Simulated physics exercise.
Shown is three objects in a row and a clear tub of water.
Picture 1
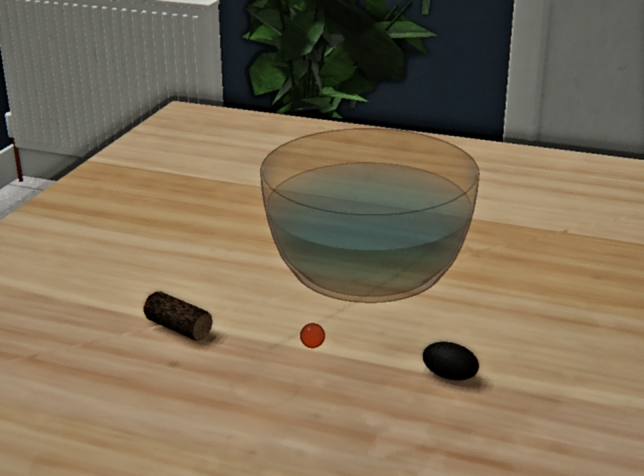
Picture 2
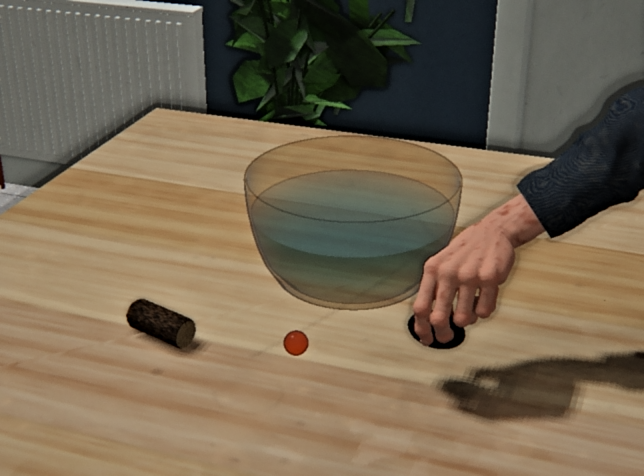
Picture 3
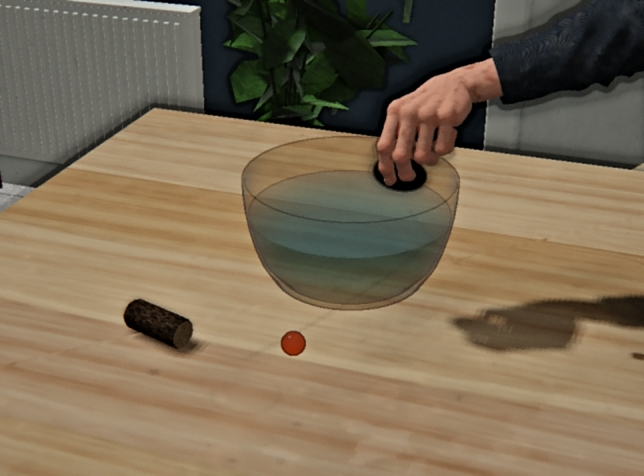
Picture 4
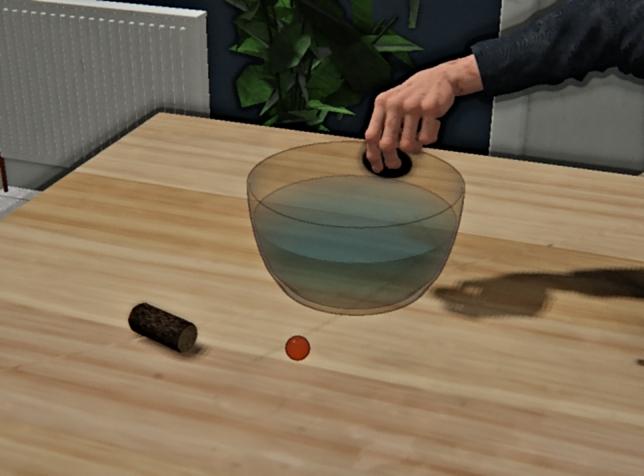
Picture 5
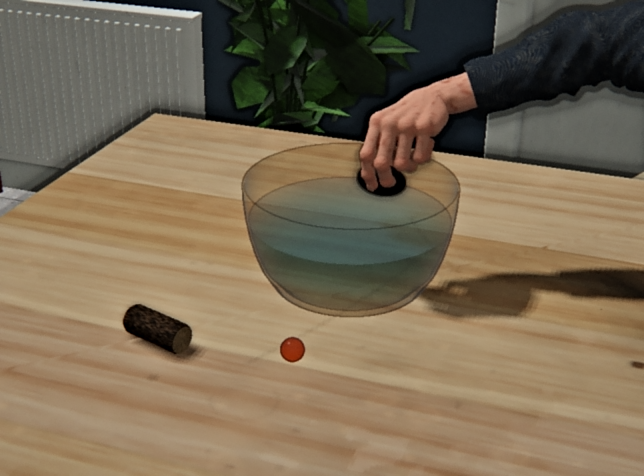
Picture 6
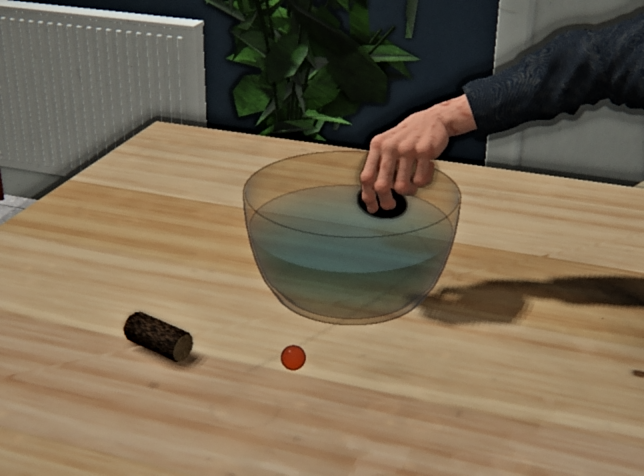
In the video, a piece of branch, a small red ball and a dark stone lie in a row before a clear tub of water; a hand picks up the stone, carries it above the tub and lowers it close to the water.
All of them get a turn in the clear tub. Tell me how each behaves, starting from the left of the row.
Left stays afloat, middle drops down, right drops down.
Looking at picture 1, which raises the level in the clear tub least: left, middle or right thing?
I'd pick the centre of the three.
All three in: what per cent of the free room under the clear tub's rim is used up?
I'd put it near 4 in a hundred.
Soon after, the stone goes to the bottom.
Later, the glass marble goes to the bottom.
In the end, the piece of branch floats; afloat, piece of branch.
